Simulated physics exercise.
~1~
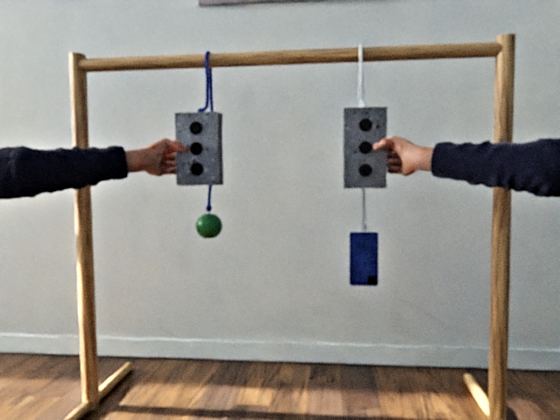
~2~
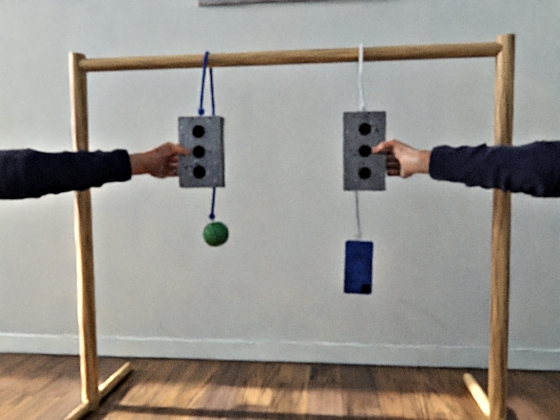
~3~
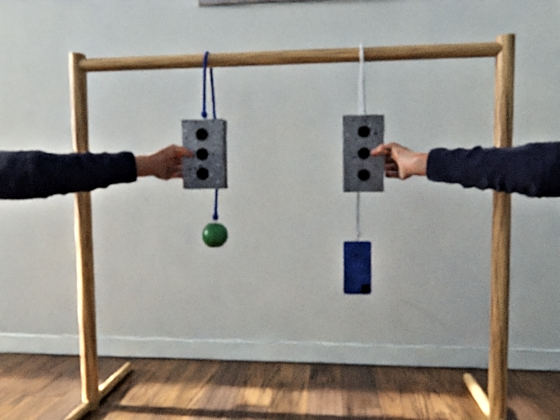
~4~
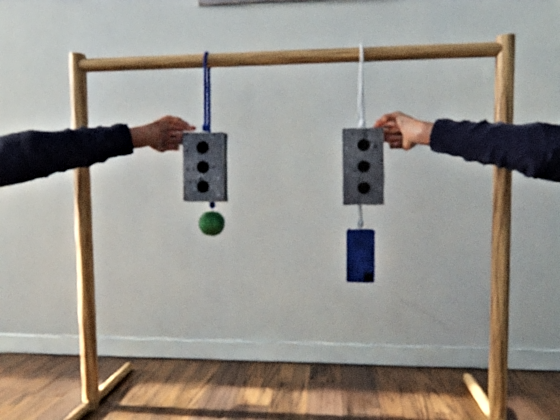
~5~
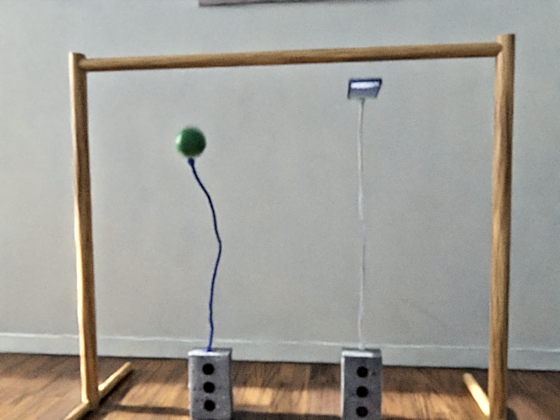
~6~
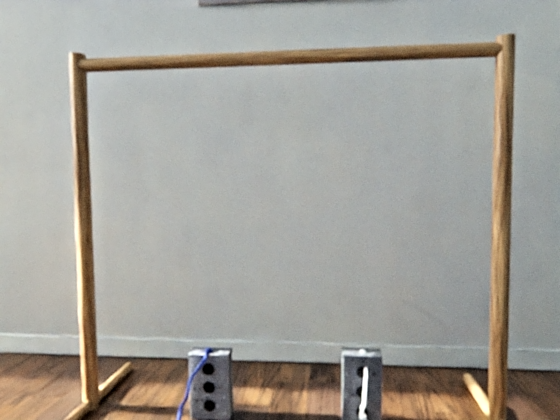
Two grey blocks with holes hung from cords looped over a wooden rail, a green ball and a blue rectangle dangling as counterweights, until two hands let go; both blocks dropped to the floor, the ball and rectangle flew up, and the rail ended bare.
